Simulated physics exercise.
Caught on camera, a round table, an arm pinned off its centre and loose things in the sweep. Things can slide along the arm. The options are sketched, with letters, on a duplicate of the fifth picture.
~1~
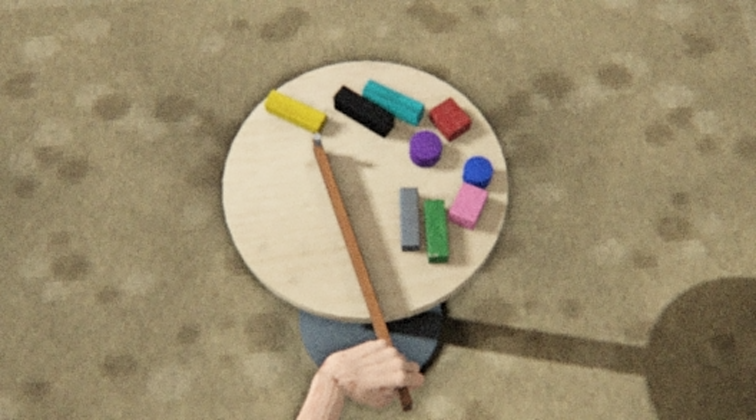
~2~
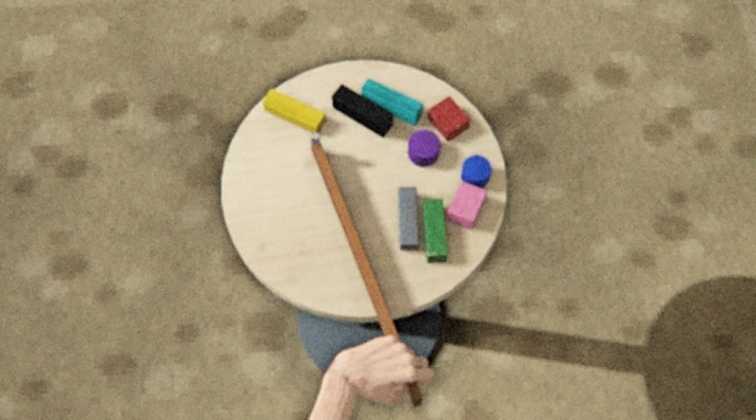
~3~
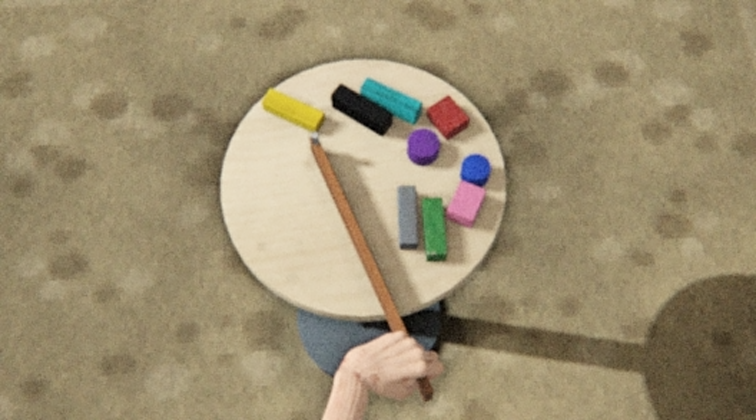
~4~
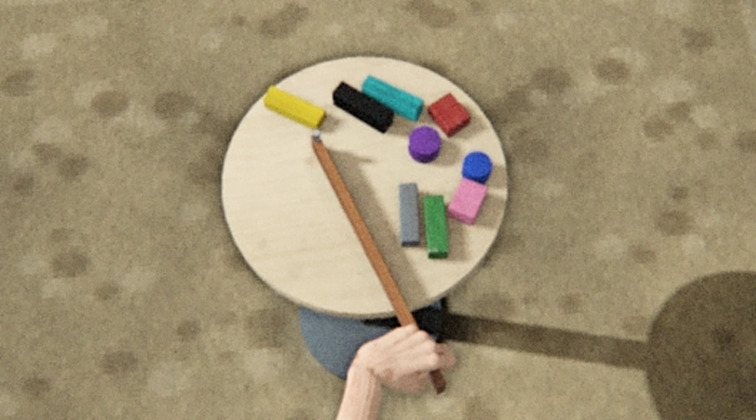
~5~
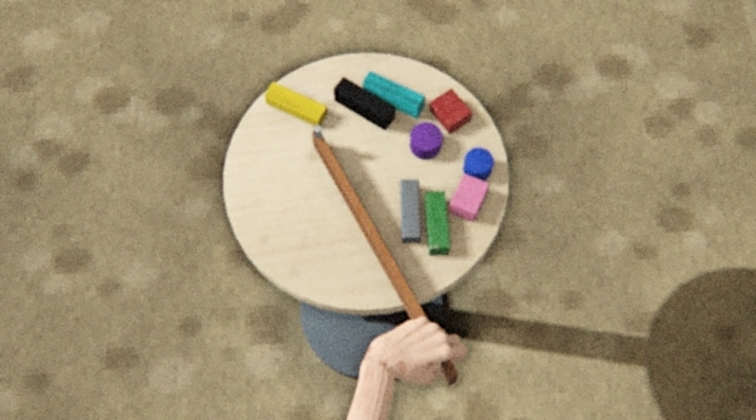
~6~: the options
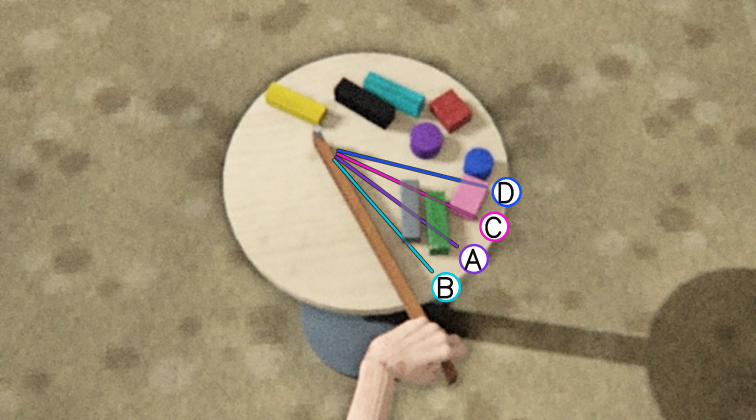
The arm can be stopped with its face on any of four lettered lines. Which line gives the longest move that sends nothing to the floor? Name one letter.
It can go as far as C.
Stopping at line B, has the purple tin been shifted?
No.
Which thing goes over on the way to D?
The pink block goes over.
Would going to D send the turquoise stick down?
By then, no.
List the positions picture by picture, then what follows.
The first frame shows turquoise stick (393, 103); red block (450, 120); black stick (364, 112).
The second frame shows arm (350, 225); pink block (467, 206).
The third frame shows arm (353, 223); blue tin (476, 171).
The fourth frame shows arm (358, 219); grey stick (409, 215).
The fifth frame shows arm (362, 214); turquoise stick (394, 95); red block (451, 112); black stick (364, 104).
On the copy, A at (396, 201); B at (382, 214); C at (405, 185); D at (411, 169).
On C. First, arm (381, 202); grey stick (414, 206); blue tin (478, 165).
Then, arm (397, 186); pink block (486, 192); blue tin (480, 162).
Finally, arm (404, 175); pink block (497, 188); blue tin (480, 162); nothing has fallen.
By contrast, A is safe but short; B is safe but short; D drops the pink block.
